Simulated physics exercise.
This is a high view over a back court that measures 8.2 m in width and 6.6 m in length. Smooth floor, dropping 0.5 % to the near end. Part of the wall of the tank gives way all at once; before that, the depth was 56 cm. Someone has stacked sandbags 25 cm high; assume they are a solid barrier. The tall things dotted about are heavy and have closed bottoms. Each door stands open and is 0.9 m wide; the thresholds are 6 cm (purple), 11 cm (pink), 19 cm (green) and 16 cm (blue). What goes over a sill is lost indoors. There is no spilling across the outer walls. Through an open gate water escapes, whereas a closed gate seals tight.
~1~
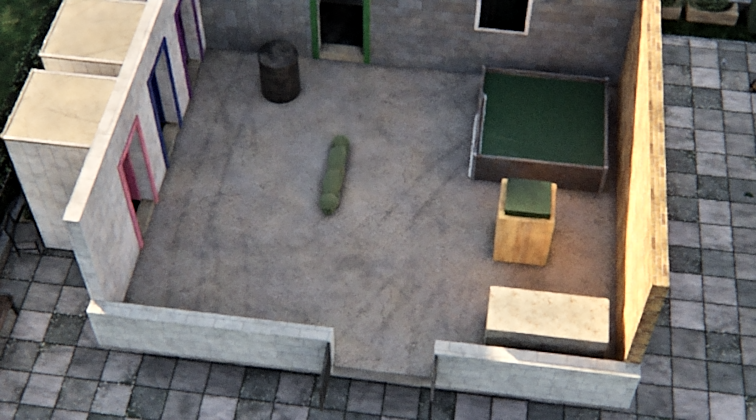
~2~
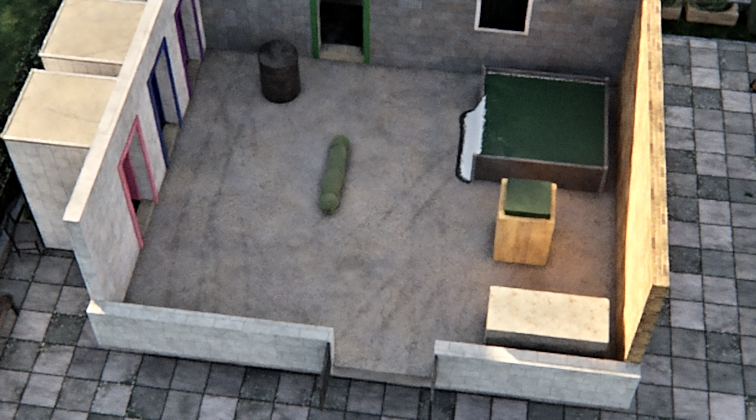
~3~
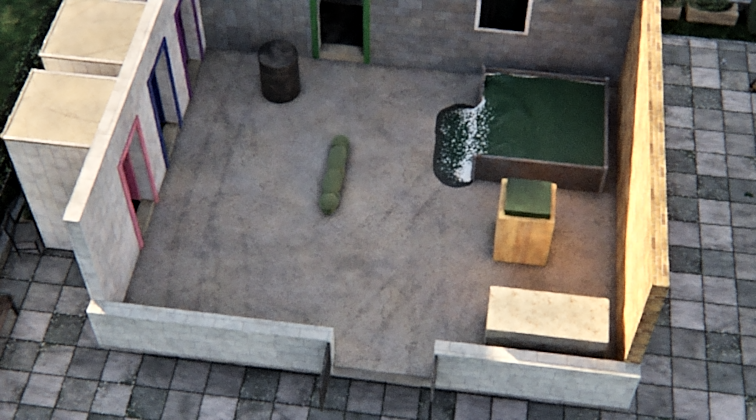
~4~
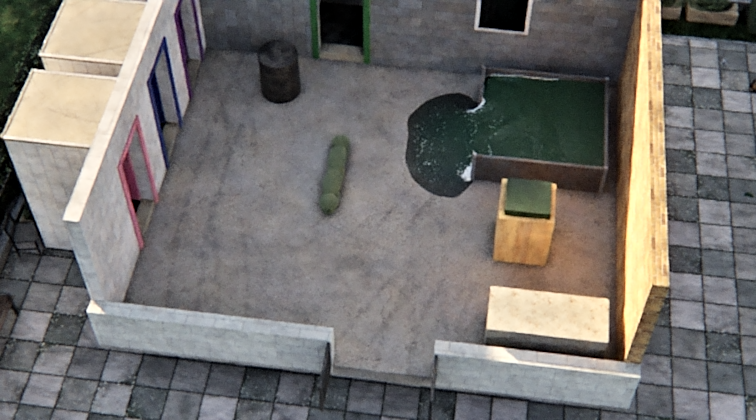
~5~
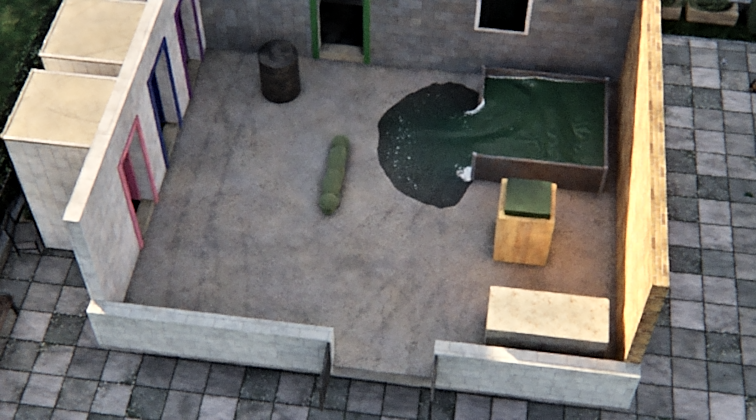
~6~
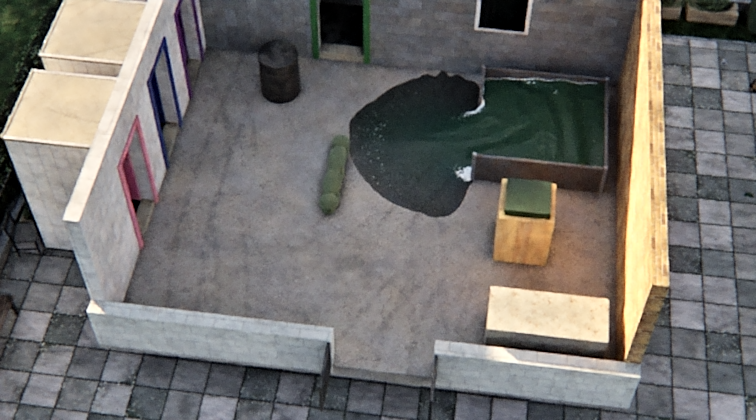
In a walled courtyard seen from above, the left side of a tank of dark green water gave way, and the water poured out and spread leftward across the floor in a widening, rounded pool.
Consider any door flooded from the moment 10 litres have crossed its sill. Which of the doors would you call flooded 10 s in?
I would call the purple door flooded; I would call the pink door not flooded; I would call the green door not flooded; I would call the blue door not flooded.
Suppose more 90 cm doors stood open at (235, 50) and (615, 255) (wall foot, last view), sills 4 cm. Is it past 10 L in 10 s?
In the order given, higher then lower.
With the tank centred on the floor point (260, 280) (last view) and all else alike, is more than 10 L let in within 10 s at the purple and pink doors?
For the purple door, the amount is too high; for the pink door, the amount is too high.
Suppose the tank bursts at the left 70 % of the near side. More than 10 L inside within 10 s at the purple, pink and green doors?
So purple stays lower, pink stays lower, green stays lower.
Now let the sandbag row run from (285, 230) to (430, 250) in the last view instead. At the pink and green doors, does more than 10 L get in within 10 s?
Well, the pink one ends up more than allowed and the green one ends up within bounds.
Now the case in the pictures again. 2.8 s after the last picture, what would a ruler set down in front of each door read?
In centimetres - purple: 16, pink: 2, green: 15, blue: 13.
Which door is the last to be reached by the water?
The answer is the pink door.
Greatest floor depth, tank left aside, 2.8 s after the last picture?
Up to near 21 cm.
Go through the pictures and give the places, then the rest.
In the first picture, the tank at (542, 119) is whole and still, 56 cm deep.
In the second picture, the front is at (465, 179), 0.8 m from the gap at (478, 138); 0.3 m2 of floor is under water; 56 cm left at the back of the tank.
In the third picture, water pours out at (478, 140) and has run 1.0 m, to (445, 179); typically 10 cm deep outside, 56 cm at the tank's back.
In the fourth picture, water pours out at (478, 140) and has run 1.4 m, to (429, 104); typically 8 cm deep outside, 56 cm at the tank's back.
In the fifth picture, the front is at (385, 121), 1.8 m from the gap at (478, 141); 3.7 m2 of floor is under water; 56 cm left at the back of the tank.
In the sixth picture, the front is at (356, 123), 2.3 m from the gap at (478, 141); 5.3 m2 of floor is under water; 55 cm left at the back of the tank.
Then, 0.7 s after the last picture water covers 25 % of the floor and is deepest (34 cm) near (351, 149); purple door not reached, pink door not reached, green door not reached, blue door not reached.
Then, 1.5 s after the last picture water covers 35 % of the floor and is deepest (32 cm) near (359, 157); purple door not reached, pink door not reached, green door 9 cm at the sill, 0 L in, blue door 4 cm at the sill, 0 L in.
Then, 2.8 s after the last picture water covers 55 % of the floor and is deepest (21 cm) near (349, 156); purple door 16 cm at the sill, 13 L in, pink door 2 cm at the sill, 0 L in, green door 15 cm at the sill, 0 L in, blue door 13 cm at the sill, 0 L in.
Then, 5.3 s after the last picture water covers 75 % of the floor and is deepest (14 cm) near (134, 272); purple door 10 cm at the sill, 87 L in, pink door 5 cm at the sill, 0 L in, green door 9 cm at the sill, 1 L in, blue door 8 cm at the sill, 0 L in.
Then, 9.3 s after the last picture water covers 85 % of the floor and is deepest (11 cm) near (136, 264); purple door 6 cm at the sill, 105 L in, pink door 9 cm at the sill, 0 L in, green door 4 cm at the sill, 1 L in, blue door 6 cm at the sill, 0 L in.
